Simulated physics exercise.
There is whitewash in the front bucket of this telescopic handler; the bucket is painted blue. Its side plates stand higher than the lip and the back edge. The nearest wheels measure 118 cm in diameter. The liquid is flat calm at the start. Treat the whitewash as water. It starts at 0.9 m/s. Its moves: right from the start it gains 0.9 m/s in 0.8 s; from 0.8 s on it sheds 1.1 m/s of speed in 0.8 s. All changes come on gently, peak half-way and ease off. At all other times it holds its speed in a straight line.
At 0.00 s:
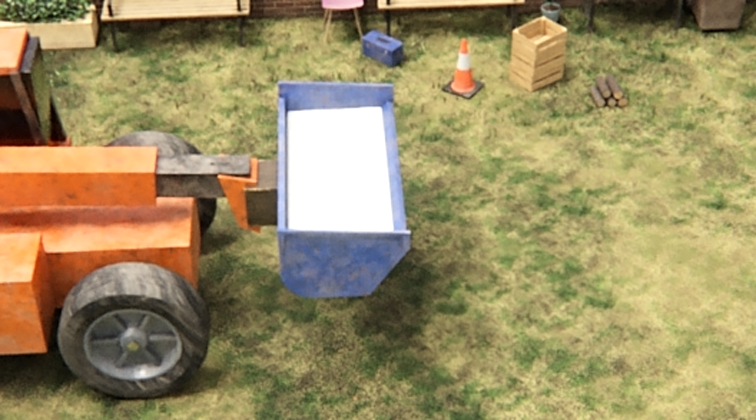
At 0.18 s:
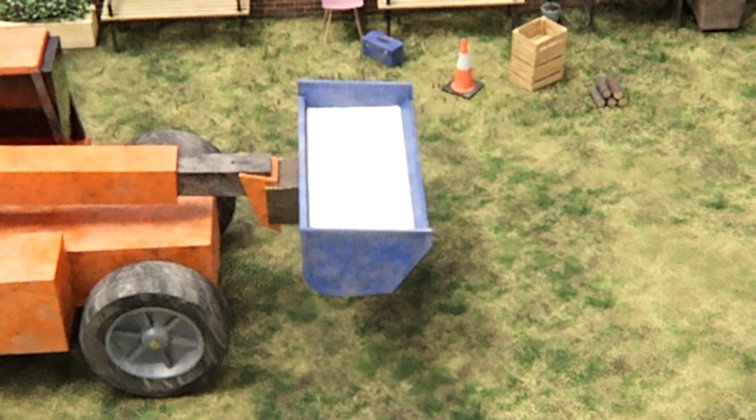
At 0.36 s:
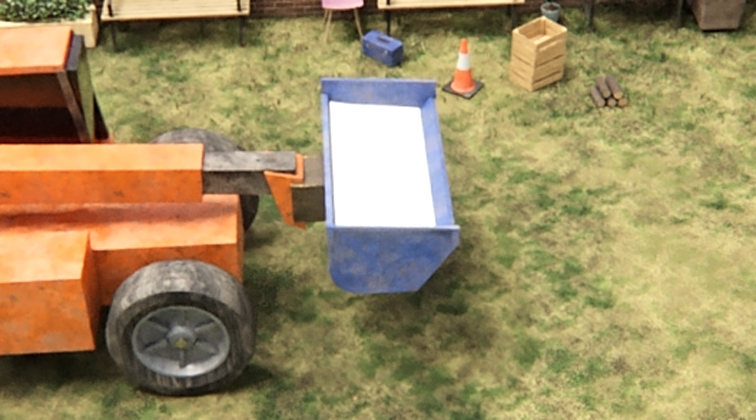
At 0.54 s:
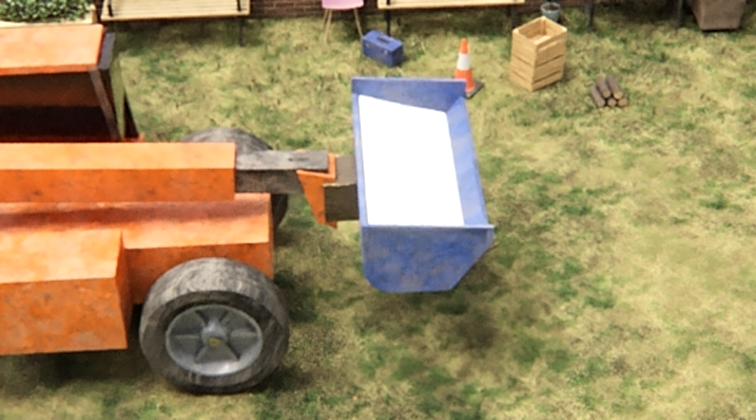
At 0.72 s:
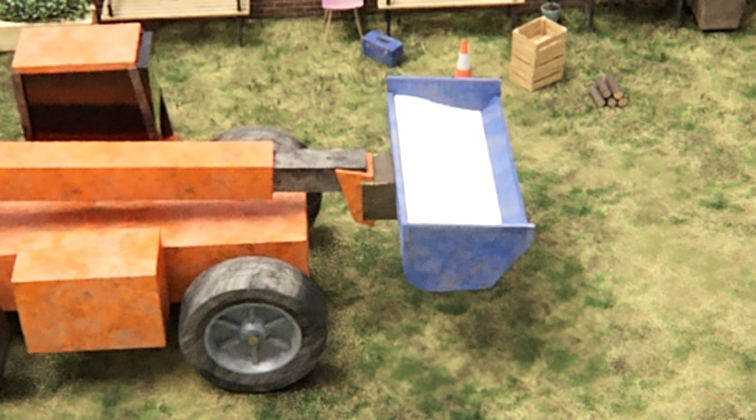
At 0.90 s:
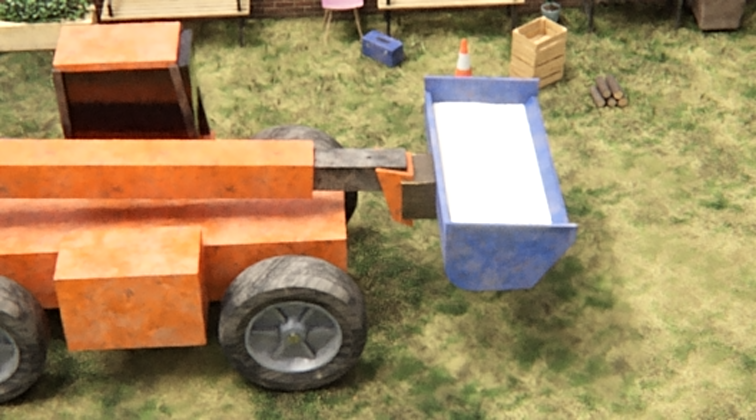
On a patchy lawn, an orange loader with a blue front bucket of white liquid rolled steadily to the right, the liquid tilting a little in the middle before looking nearly level again.
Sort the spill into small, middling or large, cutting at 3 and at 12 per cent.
The loss is large.
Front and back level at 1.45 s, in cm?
About 38 cm in front and 18 cm behind.
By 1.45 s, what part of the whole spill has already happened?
Some 60 per cent by then.
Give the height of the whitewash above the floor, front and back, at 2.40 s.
About 32 cm in front and 28 cm behind.
By 1.45 s the surface stands 18 cm at the back and 37 cm at the front; 12 per cent is out, over the front.
By 1.90 s the surface stands 43 cm at the back and 26 cm at the front; 14 per cent is out, over the front.
By 2.40 s the surface stands 28 cm at the back and 32 cm at the front; 14 per cent is out, over the front.
By 4.49 s 19 per cent is out, over the front, 91 of 486 litres.
